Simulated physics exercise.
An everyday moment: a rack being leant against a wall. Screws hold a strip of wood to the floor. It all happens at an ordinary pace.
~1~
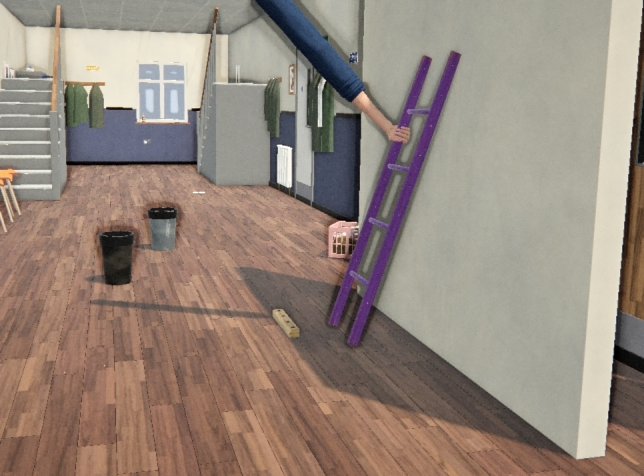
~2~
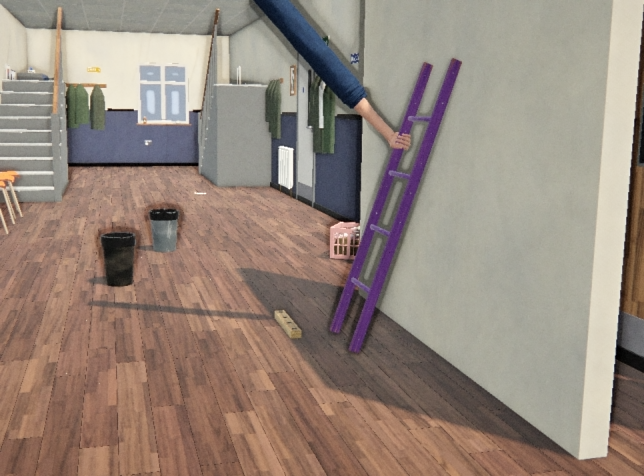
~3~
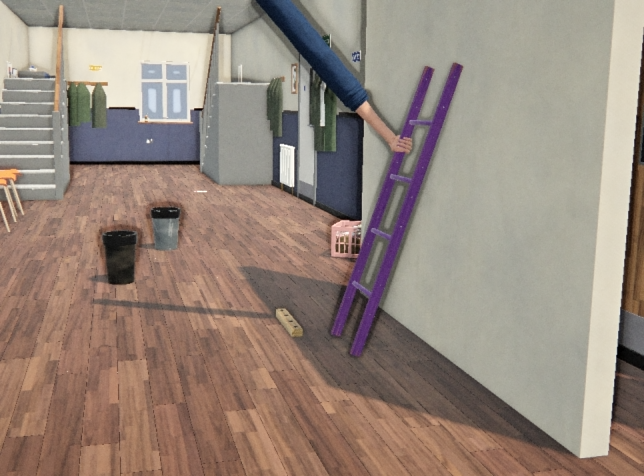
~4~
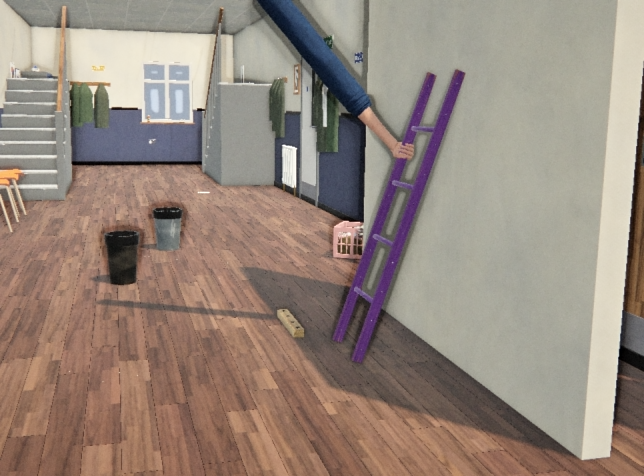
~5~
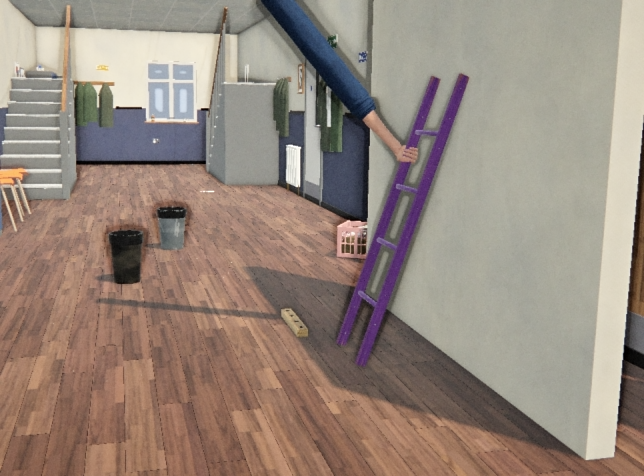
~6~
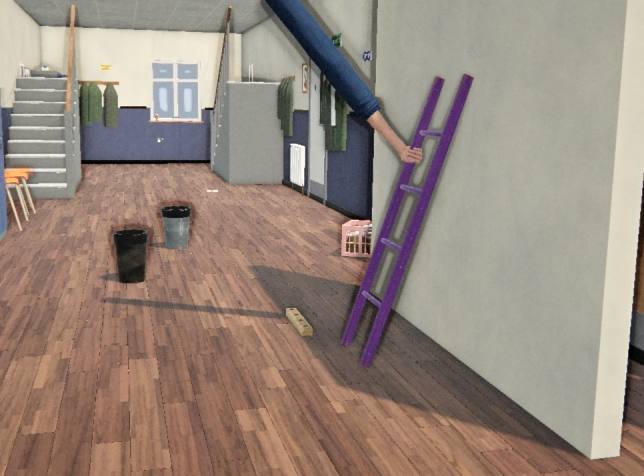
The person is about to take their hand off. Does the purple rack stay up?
As it turns out, the purple rack remains leaning.
Then, 0.72 s after the last picture, purple rack at rest near (403, 218).
At rest, the purple rack stays up, near (403, 218).
